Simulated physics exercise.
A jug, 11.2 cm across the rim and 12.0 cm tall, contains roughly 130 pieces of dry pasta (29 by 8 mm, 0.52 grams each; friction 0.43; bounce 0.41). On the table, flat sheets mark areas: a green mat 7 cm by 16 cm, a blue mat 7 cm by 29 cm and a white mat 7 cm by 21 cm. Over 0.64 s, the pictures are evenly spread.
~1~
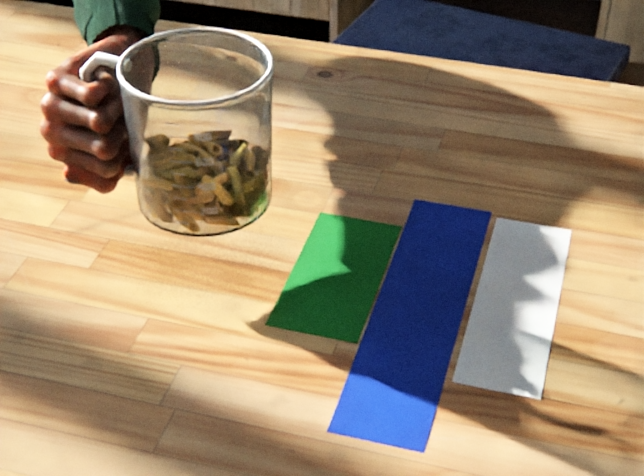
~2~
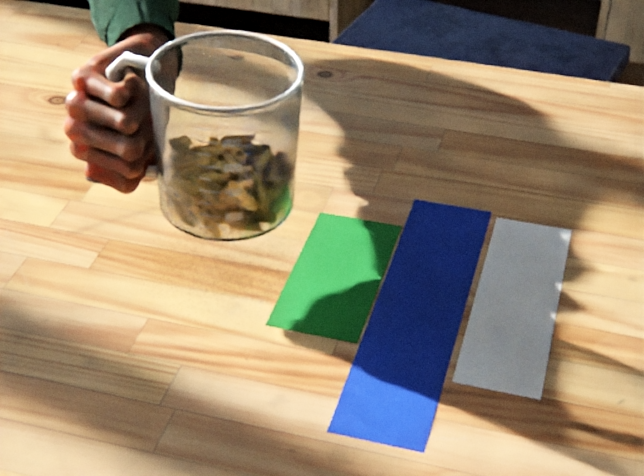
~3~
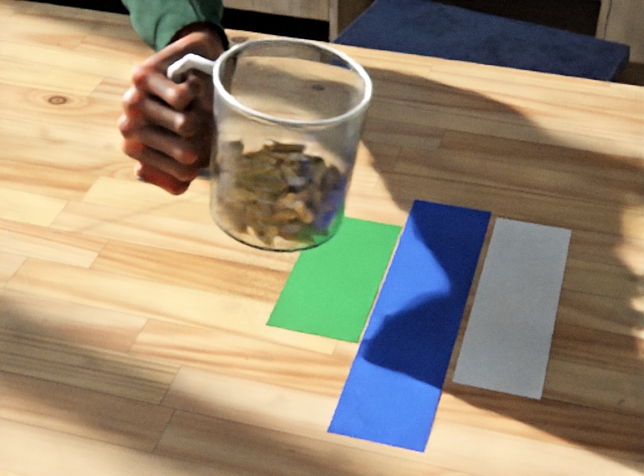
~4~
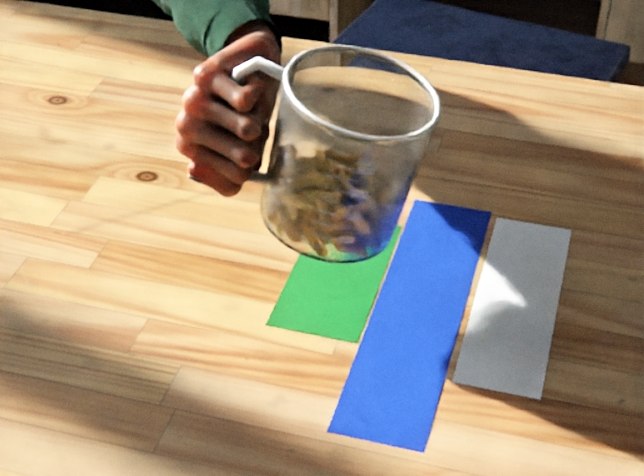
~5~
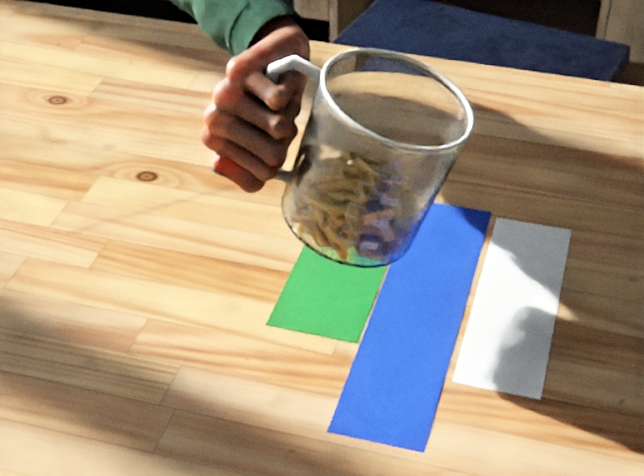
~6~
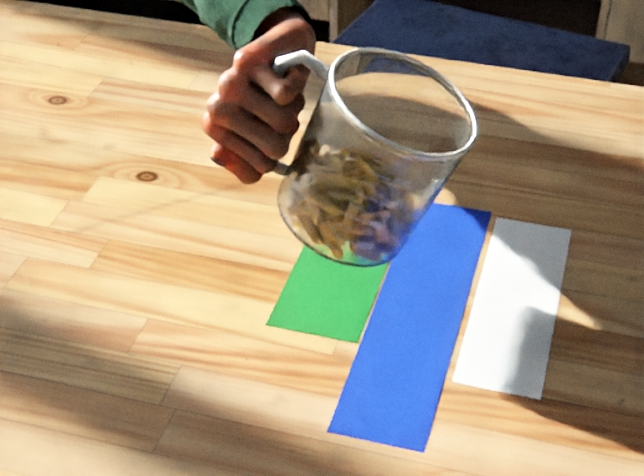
Clear jug of dry pasta held by a hand, moving right above green, blue and white mats while gradually tilting rightward.
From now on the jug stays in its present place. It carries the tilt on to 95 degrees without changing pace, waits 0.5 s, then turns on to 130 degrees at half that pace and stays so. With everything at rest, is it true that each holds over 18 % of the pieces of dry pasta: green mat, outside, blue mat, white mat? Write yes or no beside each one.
Green mat no, off the mats no, blue mat yes, white mat yes.
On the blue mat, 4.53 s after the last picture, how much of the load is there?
About 65 %.
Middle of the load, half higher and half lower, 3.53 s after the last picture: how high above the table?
Roughly 8 cm.
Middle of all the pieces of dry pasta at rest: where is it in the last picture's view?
Roughly at (450, 292).
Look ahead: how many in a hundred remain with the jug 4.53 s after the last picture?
Near 0 in a hundred.
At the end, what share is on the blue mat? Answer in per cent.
65 %, about.
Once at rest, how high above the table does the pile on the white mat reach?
Height at rest: Around 2.0 cm.
Then, 1.36 s after the last picture, tilt 75 degrees; jug 100 %; middle of all pieces on or above the table near (335, 180).
Then, 2.49 s after the last picture, tilt 95 degrees; jug 100 %; middle of all pieces on or above the table near (344, 183).
Then, 3.53 s after the last picture, tilt 115 degrees; jug 75 %, blue mat 20 %; middle of all pieces on or above the table near (383, 216).
Then, 4.53 s after the last picture, tilt 130 degrees; white mat 25 %, outside 5 %, blue mat 65 %; middle of all pieces on or above the table near (449, 295).
In the end, jug 0 %, white mat 25 %, green mat 0 %, outside 5 %, blue mat 65 %.
